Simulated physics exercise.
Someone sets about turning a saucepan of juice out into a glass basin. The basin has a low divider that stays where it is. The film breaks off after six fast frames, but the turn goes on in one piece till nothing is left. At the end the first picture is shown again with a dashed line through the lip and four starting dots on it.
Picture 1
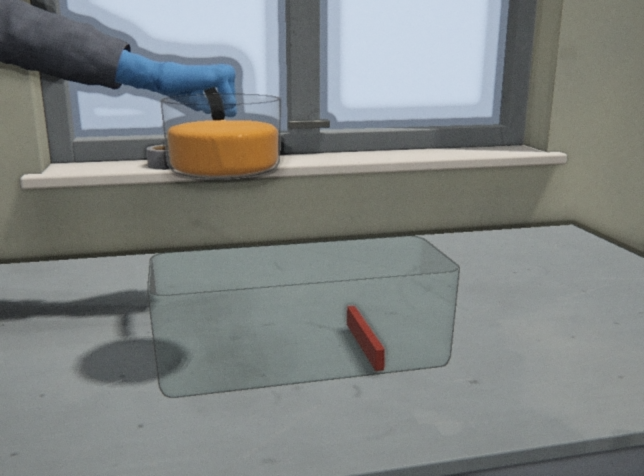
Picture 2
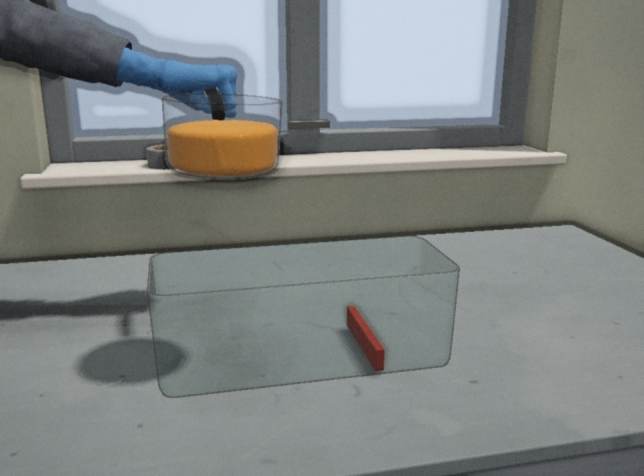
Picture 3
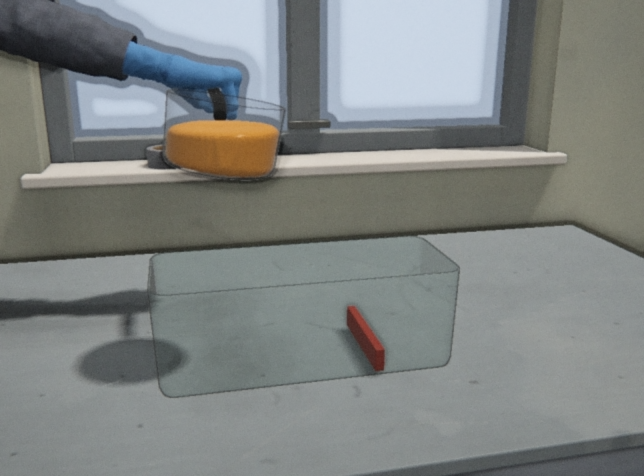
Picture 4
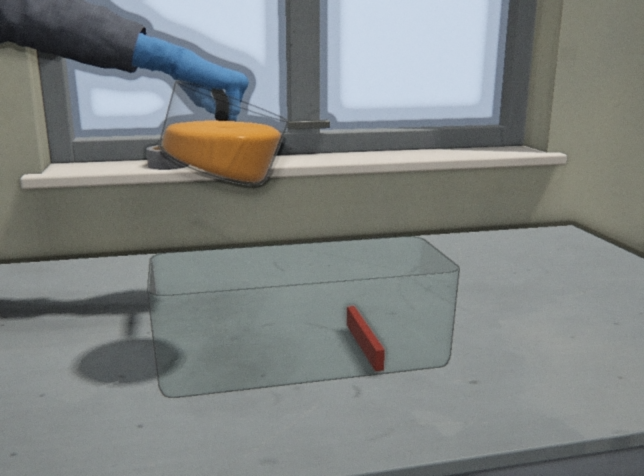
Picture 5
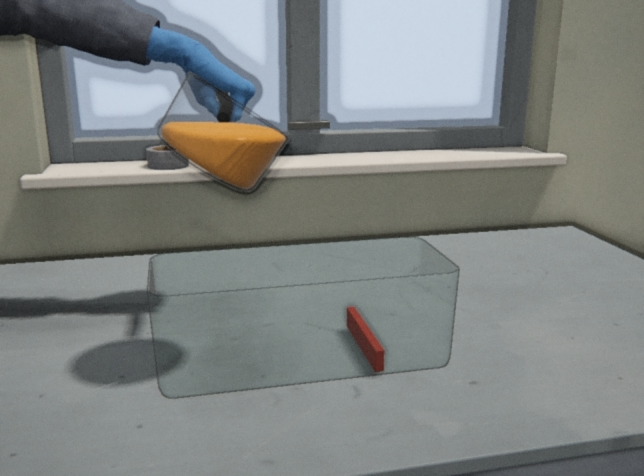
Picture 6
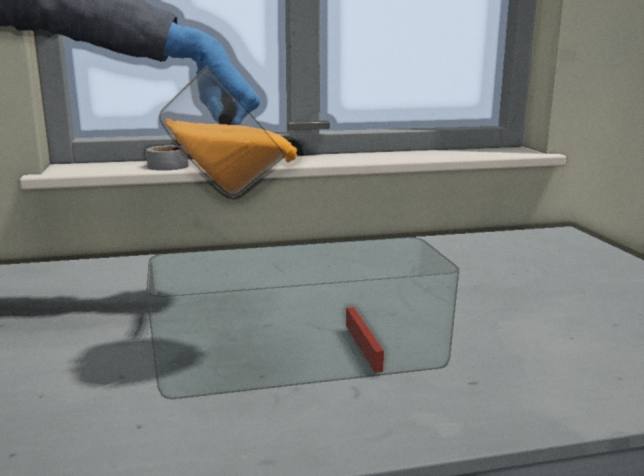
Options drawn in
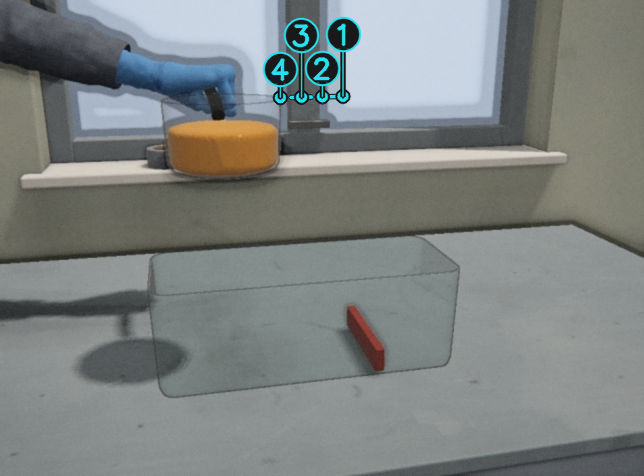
The footage shows a blue-gloved hand holding a clear saucepan of orange juice above a glass basin with a small red wall inside, then tilting the pan steadily to the right until juice begins passing over its lip.
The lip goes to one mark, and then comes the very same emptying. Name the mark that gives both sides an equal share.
Use spot 2.
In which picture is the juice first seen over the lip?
Picture 6.
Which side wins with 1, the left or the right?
The right one.
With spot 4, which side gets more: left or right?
The left side.
In cyan, 1 at (343, 96); 2 at (322, 96); 3 at (301, 97); 4 at (280, 97).
Choosing 1, about 29 % ends left of the wall and 70 % right of it.
Choosing 2, about 49 % ends left of the wall and 50 % right of it.
Choosing 3, about 78 % ends left of the wall and 21 % right of it.
Choosing 4, about 87 % ends left of the wall and 11 % right of it.
